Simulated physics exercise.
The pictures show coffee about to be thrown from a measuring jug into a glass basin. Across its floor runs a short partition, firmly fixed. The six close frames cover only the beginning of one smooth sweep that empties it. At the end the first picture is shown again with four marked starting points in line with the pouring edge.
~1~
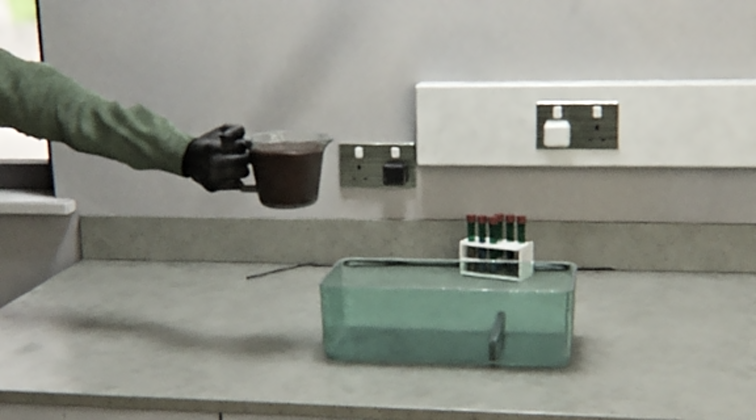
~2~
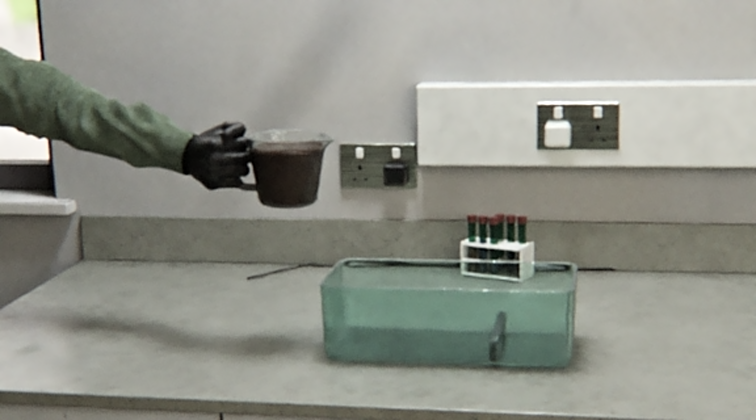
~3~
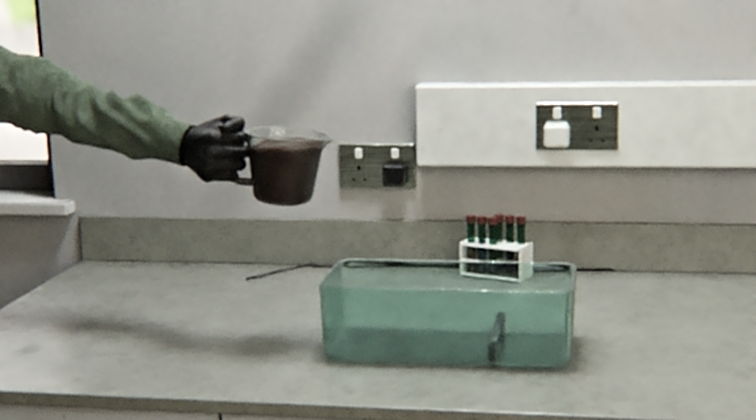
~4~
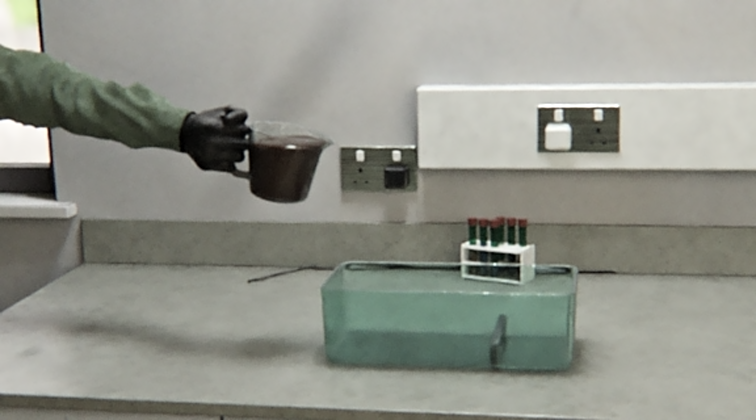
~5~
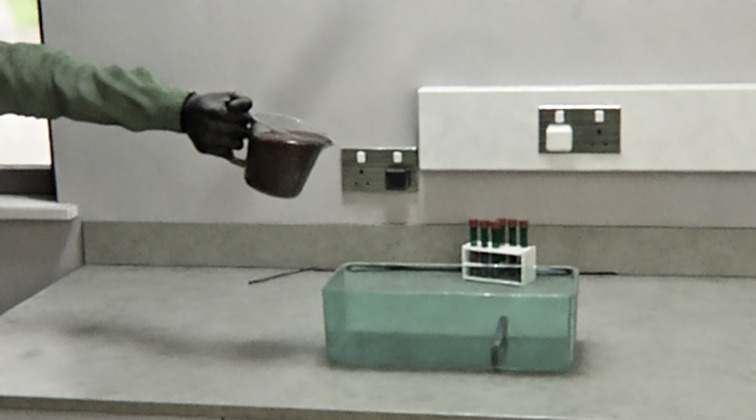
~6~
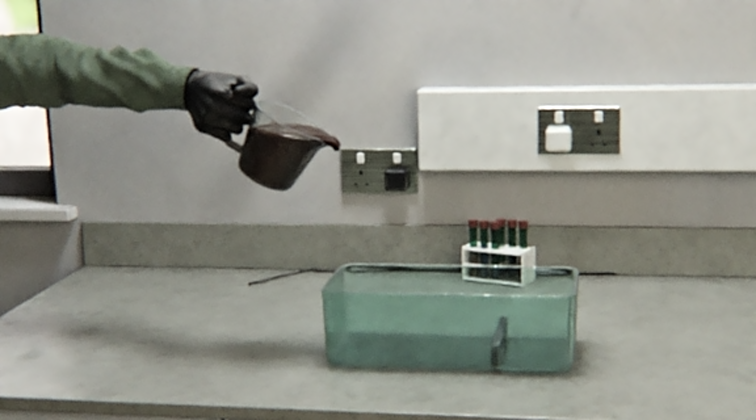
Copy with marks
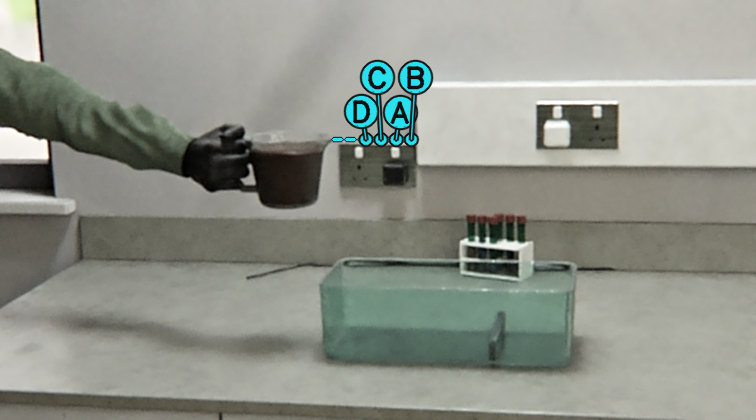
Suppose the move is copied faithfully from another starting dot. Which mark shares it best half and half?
Go for B.
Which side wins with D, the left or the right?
The left side.
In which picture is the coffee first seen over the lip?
In picture 6.
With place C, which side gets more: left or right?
The left side.
On the marked copy, A at (396, 139); B at (411, 139); C at (381, 139); D at (366, 139).
With A, about 83 % ends left of the wall and 13 % right of it; 5 % is lost outside.
With B, about 49 % ends left of the wall and 48 % right of it; 3 % is lost outside.
With C, about 83 % ends left of the wall and 11 % right of it; 6 % is lost outside.
With D, about 82 % ends left of the wall and 13 % right of it; 5 % is lost outside.
